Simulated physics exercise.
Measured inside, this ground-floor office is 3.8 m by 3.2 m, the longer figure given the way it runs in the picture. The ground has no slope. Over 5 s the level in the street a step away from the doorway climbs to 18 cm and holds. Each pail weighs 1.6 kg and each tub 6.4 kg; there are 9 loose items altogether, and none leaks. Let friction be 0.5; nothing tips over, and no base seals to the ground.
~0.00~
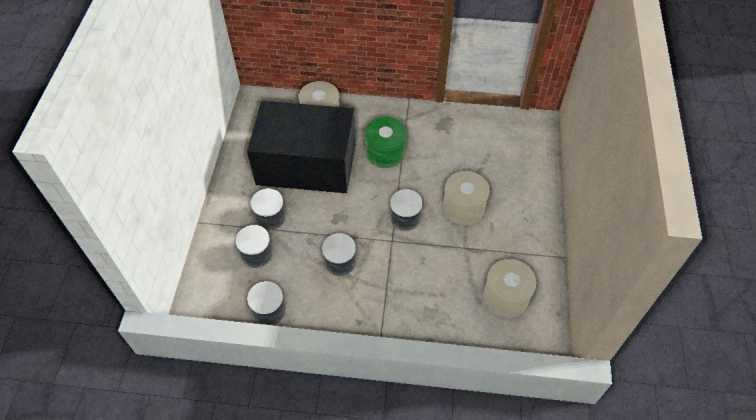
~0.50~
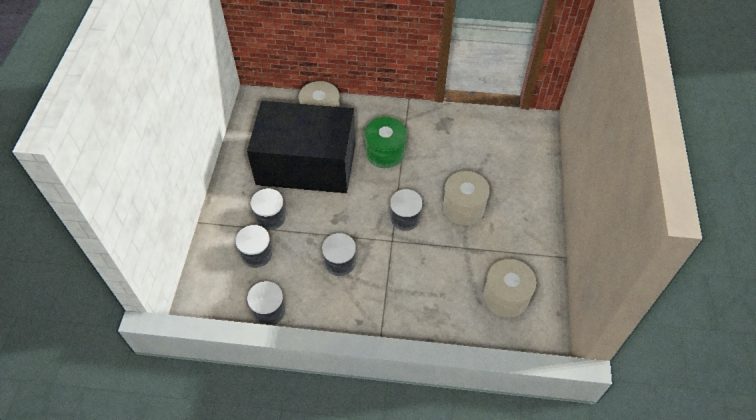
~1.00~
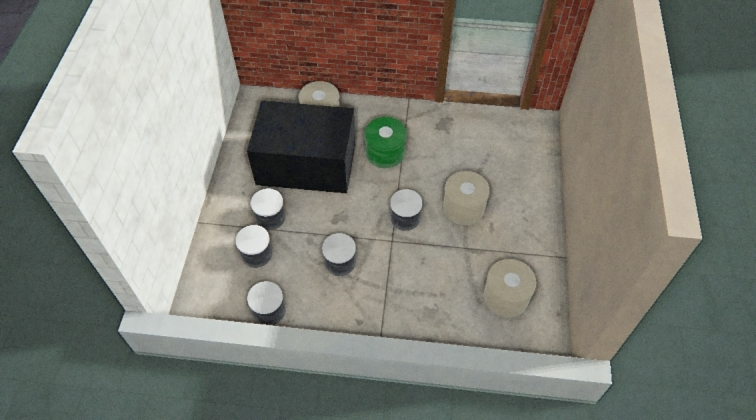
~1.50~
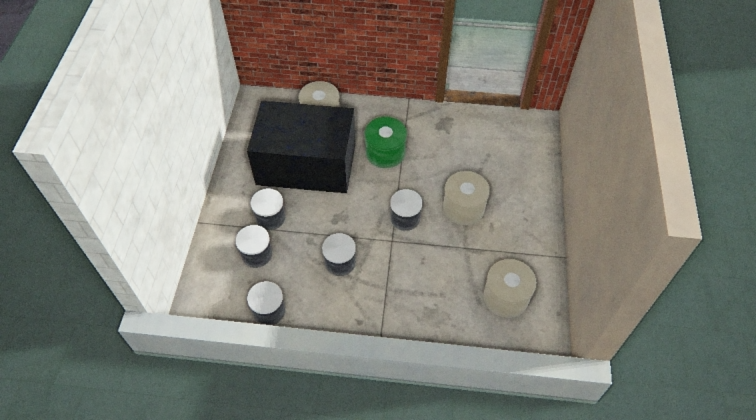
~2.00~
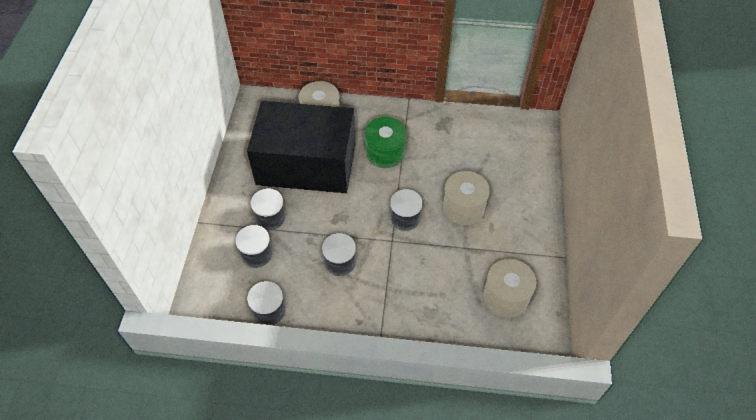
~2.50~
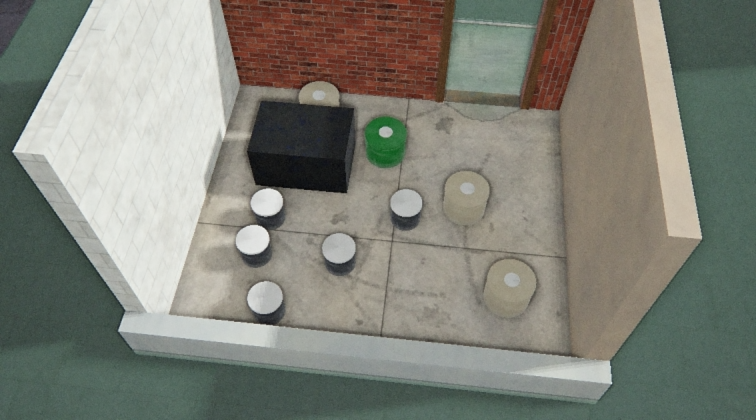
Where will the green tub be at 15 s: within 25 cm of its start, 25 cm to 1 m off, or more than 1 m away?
25 cm to 1 m off.
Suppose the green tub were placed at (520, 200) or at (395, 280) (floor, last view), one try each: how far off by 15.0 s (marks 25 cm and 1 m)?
Respectively, it ends up distant and ends up distant.
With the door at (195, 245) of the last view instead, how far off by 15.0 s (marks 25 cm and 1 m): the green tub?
The green tub goes a bit.
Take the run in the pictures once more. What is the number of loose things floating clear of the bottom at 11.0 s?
I get 7.
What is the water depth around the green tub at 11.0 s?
About 3 cm.
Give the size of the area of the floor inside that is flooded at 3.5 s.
Flooded: Near 1.5 m2.
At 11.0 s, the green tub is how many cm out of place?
Around 10 centimetres.
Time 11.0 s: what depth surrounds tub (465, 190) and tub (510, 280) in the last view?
Depth approx. 8 cm / 11 cm.
After 3.5 s the green tub is near (386, 132), 0.0 m from its start, aground; 0 afloat.
After 6.8 s the green tub is near (386, 132), 0.0 m from its start, aground; 3 afloat.
After 11.0 s the green tub is near (378, 134), 0.1 m from its start, aground; 7 afloat.
After 15.0 s the green tub is near (435, 159), 0.6 m from its start, afloat; 9 afloat.
